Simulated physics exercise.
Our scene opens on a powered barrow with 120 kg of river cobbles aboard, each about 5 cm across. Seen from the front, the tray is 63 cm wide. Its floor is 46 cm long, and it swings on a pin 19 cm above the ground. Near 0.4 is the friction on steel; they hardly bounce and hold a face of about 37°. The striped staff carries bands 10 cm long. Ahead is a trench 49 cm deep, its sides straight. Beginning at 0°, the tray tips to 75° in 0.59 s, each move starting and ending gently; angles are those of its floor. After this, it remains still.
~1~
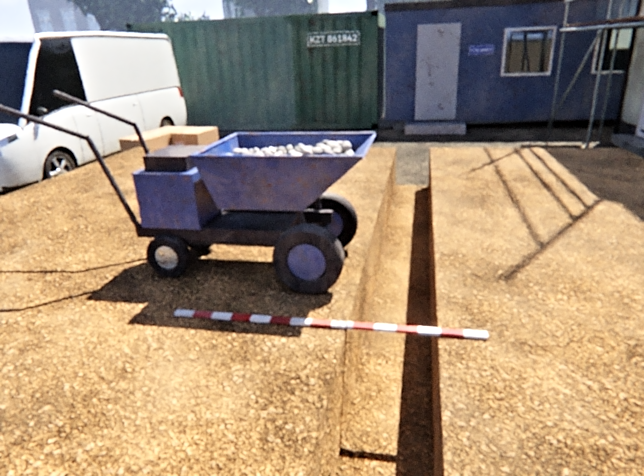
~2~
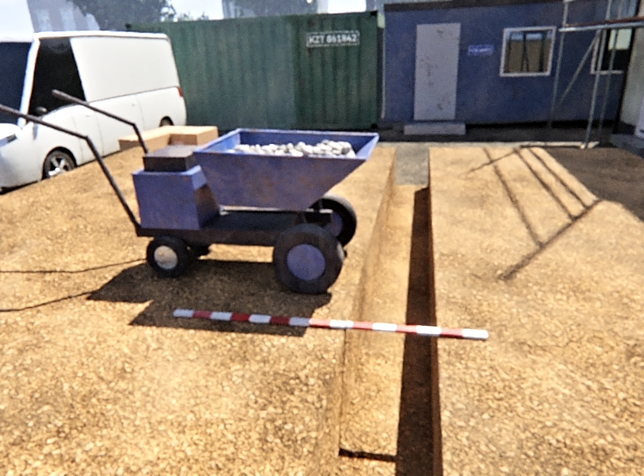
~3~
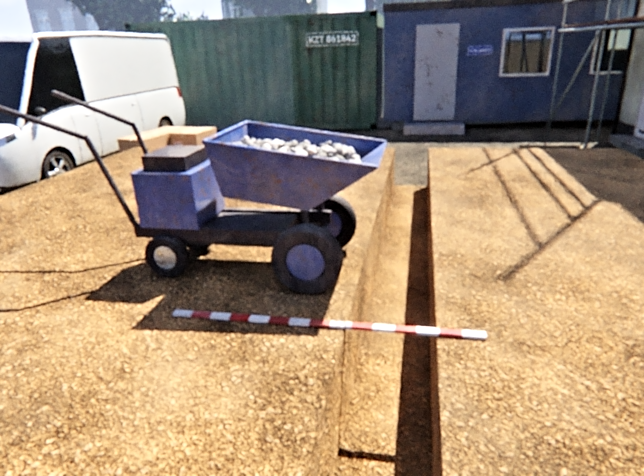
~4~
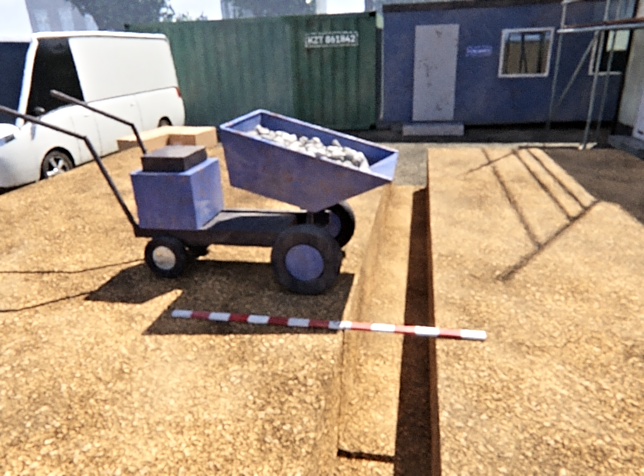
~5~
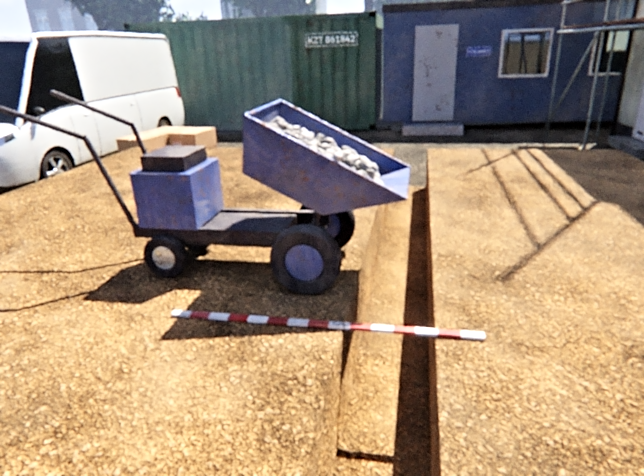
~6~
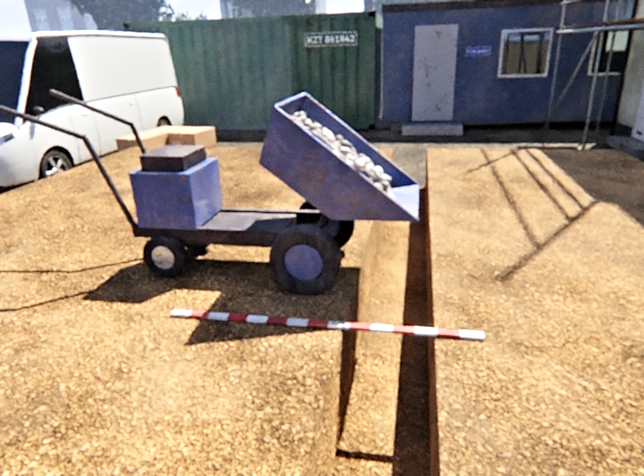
A blue tray of pale stones on a small wheeled cart slowly tilted down to the right, its left end rising, while the cart stayed still beside a narrow trench and a red-and-white striped pole.
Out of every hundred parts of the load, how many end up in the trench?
Close to 8 in a hundred.
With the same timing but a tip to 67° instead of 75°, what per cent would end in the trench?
It would be near 15 per cent.
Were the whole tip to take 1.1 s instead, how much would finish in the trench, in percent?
Something close to 5 per cent.
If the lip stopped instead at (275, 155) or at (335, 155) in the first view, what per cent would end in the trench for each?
Close to 95 percent in the first case, 60 percent in the second.
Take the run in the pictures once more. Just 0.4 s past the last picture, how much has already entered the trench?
By then, around 0 percent.
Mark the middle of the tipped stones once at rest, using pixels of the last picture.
I'd point to around (502, 276).
Then, 0.1 s after the last picture the floor is at 63°, 100 % in the tray; the foremost stones are at (417, 232).
Then, 0.4 s after the last picture the floor is at 75°, 65 % in the tray, 2 % in the trench, 33 % past the trench; the foremost stones are at (509, 276).
Then, 0.7 s after the last picture the floor is at 75°, 16 % in the tray, 6 % in the trench, 78 % past the trench; the foremost stones are past the picture's edge.
Then, 2.7 s after the last picture the floor is at 75°, 13 % in the tray, 8 % in the trench, 80 % past the trench; the foremost stones are past the picture's edge.
